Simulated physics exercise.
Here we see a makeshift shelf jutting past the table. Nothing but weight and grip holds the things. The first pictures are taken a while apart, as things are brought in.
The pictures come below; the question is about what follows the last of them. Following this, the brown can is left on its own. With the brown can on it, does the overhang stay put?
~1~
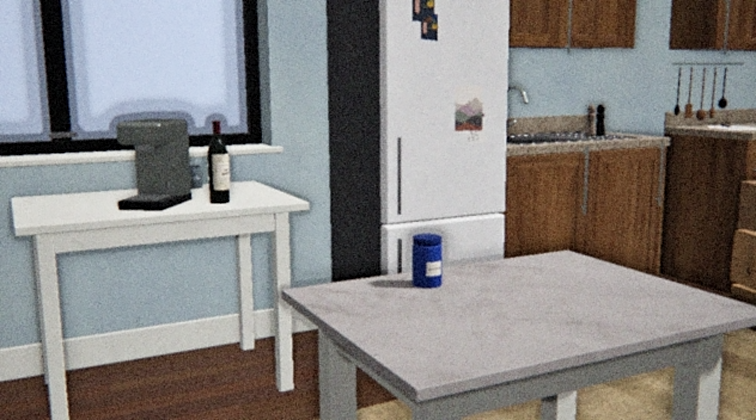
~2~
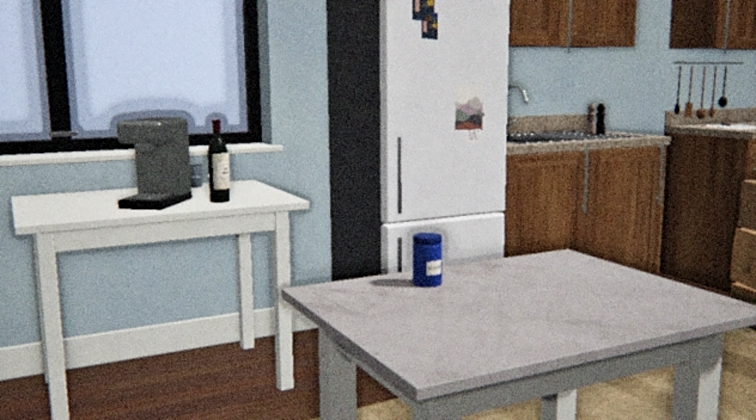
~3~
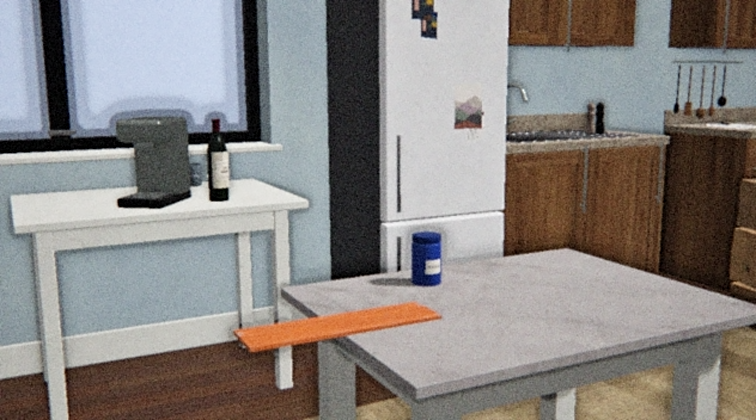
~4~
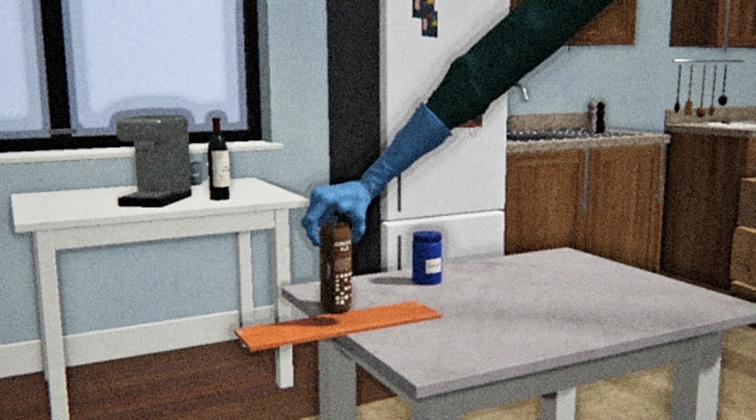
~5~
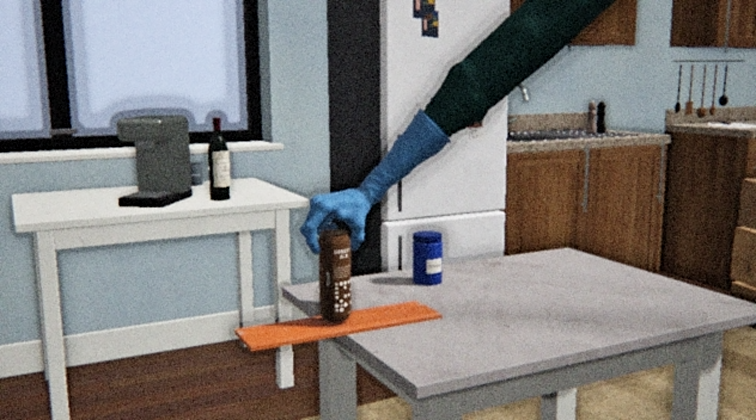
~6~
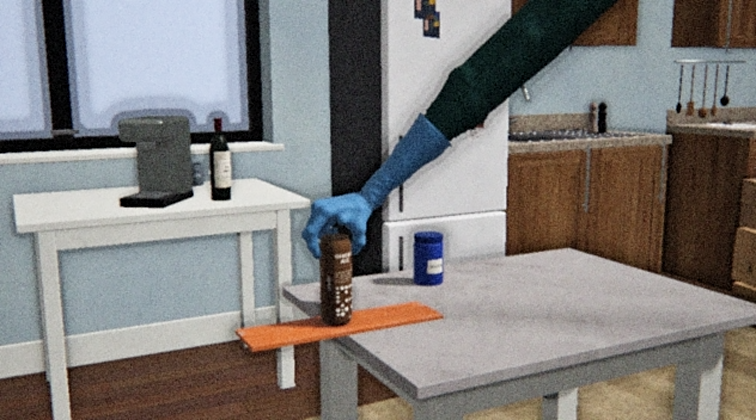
Stays still.
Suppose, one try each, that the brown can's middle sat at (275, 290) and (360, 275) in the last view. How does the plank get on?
Well, first it tumbles down, and then in the second try it stays in place.
Then, 0.30 s after the last picture, nothing has stirred.
Then, 0.70 s after the last picture, brown can resting near (336, 280).
At rest, all 3 in place. Seen from the same camera at the end, brown can near (336, 280). The plank holds.
